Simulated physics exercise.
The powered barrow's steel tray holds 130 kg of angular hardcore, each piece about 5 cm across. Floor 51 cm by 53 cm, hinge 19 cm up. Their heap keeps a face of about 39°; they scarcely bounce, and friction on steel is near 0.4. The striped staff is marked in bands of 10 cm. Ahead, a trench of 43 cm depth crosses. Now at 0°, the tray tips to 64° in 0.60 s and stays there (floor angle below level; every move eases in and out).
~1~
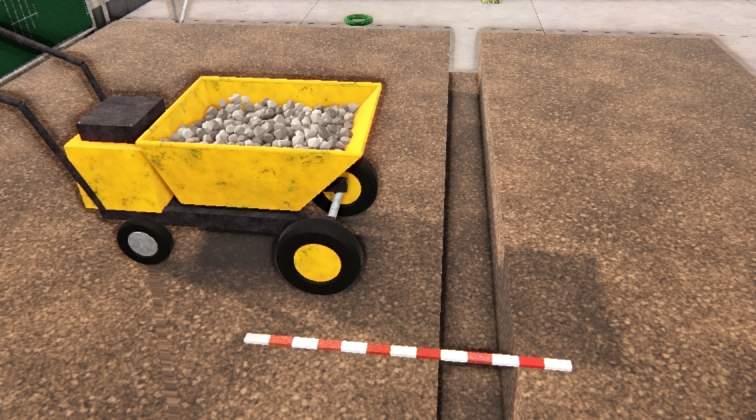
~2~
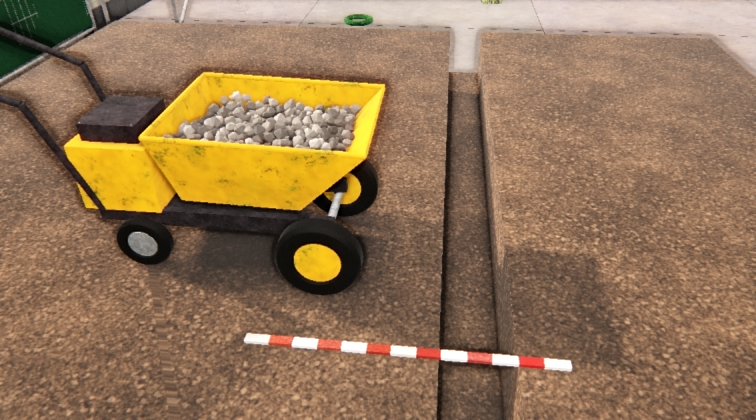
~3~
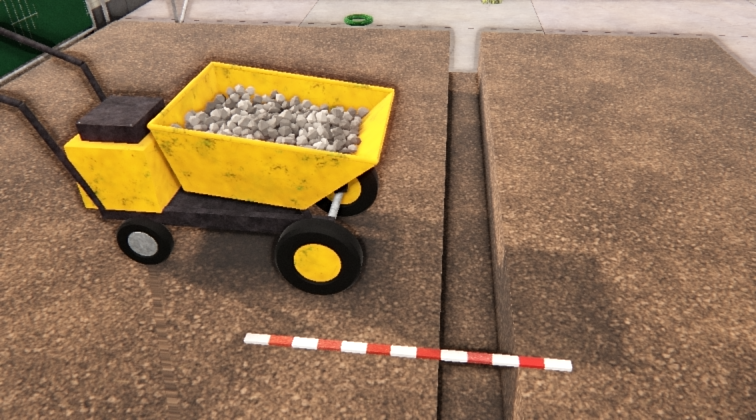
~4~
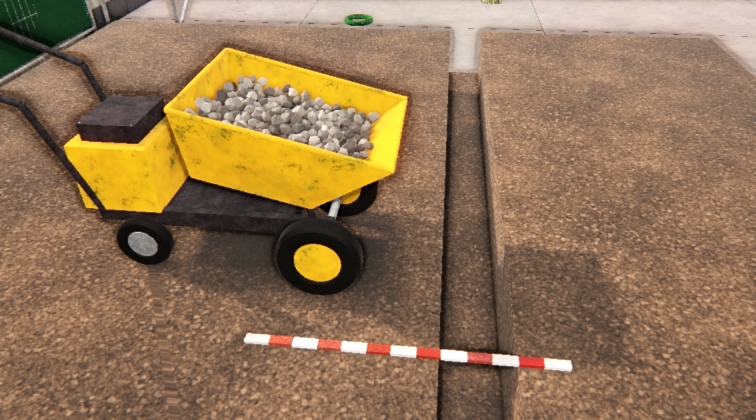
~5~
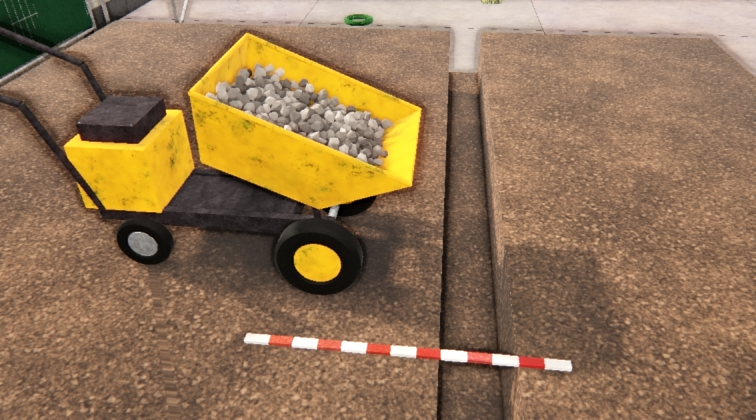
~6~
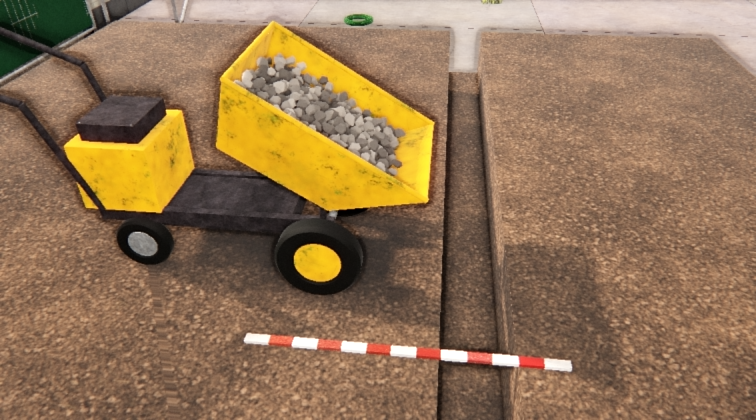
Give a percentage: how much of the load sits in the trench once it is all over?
54 %.
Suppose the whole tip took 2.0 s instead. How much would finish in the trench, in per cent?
Expected share: Around 70%.
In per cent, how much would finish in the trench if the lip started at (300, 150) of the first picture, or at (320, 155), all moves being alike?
Roughly 60 in a hundred, then 70 in a hundred.
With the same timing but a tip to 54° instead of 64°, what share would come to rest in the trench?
It comes out at about 30 percent.
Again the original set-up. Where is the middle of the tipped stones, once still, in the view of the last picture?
Roughly at (486, 307).
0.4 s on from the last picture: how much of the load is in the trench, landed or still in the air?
About 10 per cent by then.
Then, 0.1 s after the last picture the floor is at 54°, 100 % in the tray; the foremost stones are at (424, 183).
Then, 0.4 s after the last picture the floor is at 64°, 90 % in the tray, 10 % in the trench; the foremost stones are at (502, 250).
Then, 0.7 s after the last picture the floor is at 64°, 39 % in the tray, 33 % in the trench, 28 % past the trench; the foremost stones are at (640, 277).
Then, 2.7 s after the last picture the floor is at 64°, 18 % in the tray, 54 % in the trench, 28 % past the trench; the foremost stones are at (733, 273).
